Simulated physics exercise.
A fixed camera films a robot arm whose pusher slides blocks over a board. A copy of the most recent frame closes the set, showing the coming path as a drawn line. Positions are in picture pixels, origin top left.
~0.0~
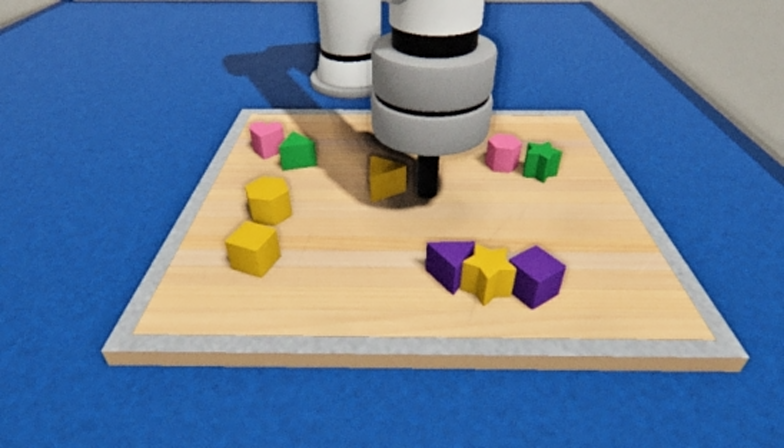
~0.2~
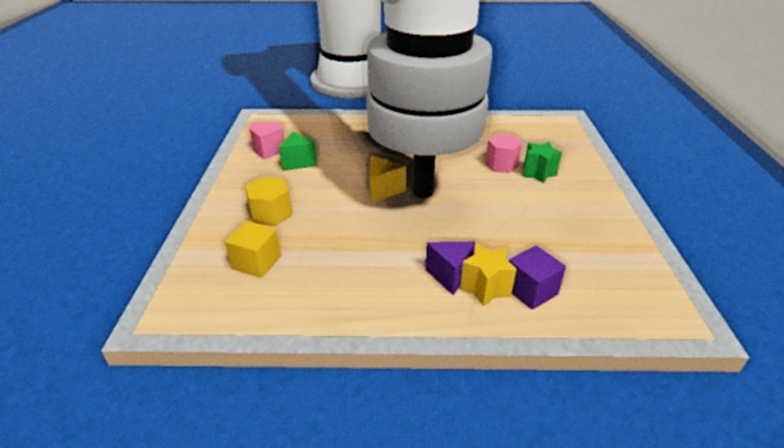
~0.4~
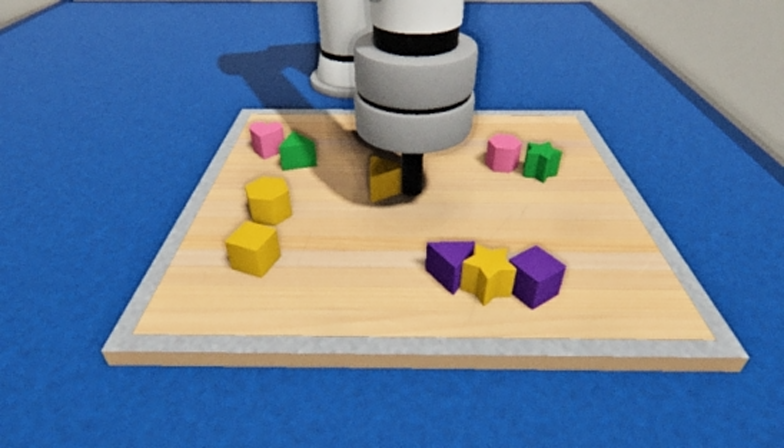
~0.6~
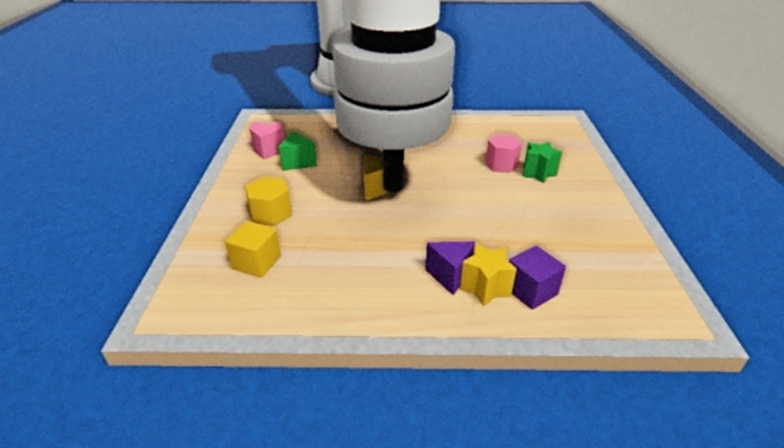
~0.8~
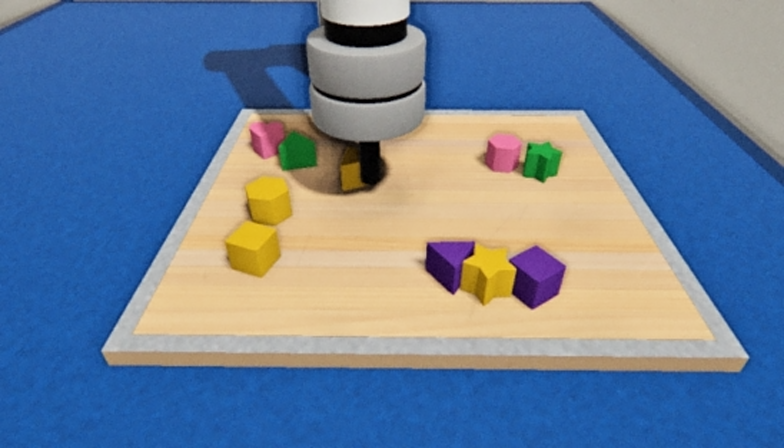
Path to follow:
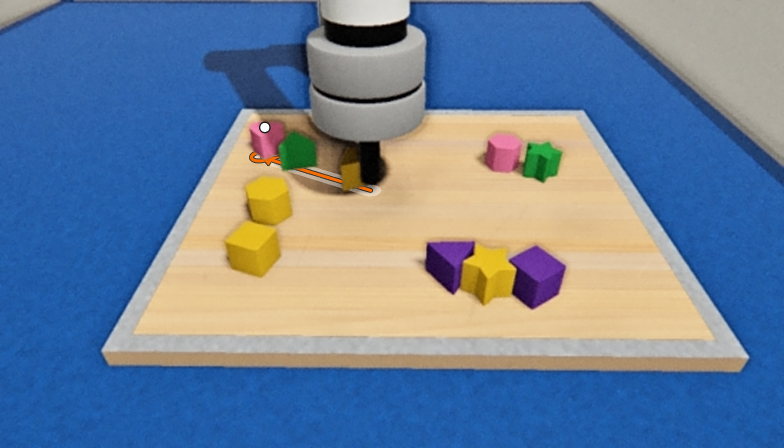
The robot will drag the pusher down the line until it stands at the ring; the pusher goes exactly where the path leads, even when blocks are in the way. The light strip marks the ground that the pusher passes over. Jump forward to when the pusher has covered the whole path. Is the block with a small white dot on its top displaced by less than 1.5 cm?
Short answer: No.
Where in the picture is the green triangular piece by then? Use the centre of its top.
My best guess is (277, 125).
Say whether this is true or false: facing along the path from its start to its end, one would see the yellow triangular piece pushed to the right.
This is true.
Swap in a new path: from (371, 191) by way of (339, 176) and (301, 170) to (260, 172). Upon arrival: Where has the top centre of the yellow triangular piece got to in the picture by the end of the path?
At pixel (315, 136).
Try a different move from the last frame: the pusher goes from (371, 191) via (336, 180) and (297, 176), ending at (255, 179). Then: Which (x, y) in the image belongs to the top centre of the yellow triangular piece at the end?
The answer is (327, 142).
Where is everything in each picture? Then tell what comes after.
In the first frame, pusher tip (427, 193); block tops, pink heart-shaped block (265, 127); yellow hexagonal block (267, 187); green triangular piece (295, 139); yellow triangular piece (383, 166).
In the second frame, pusher (423, 193); blocks unchanged.
In the third frame, pusher (412, 191); blocks unchanged.
In the fourth frame, pusher (393, 187); yellow triangular piece (377, 163).
In the fifth frame, pusher (371, 180); pink heart-shaped block (265, 127); yellow hexagonal block (267, 187); green triangular piece (295, 139); yellow triangular piece (356, 156).
Path on the board, from (371, 191) directly to (261, 156); the dot is on the pink heart-shaped block.
The first path, step by step. One third of the way, pusher (330, 168); yellow triangular piece (329, 143), turned 25° clockwise.
Two thirds of the way, pusher (292, 156); green triangular piece (286, 134); yellow triangular piece (326, 139), turned 45° clockwise.
At the end, pusher (259, 146); pink heart-shaped block (258, 120); yellow hexagonal block in place; green triangular piece (277, 125), turned 30° clockwise; yellow triangular piece (326, 139), turned 45° clockwise.
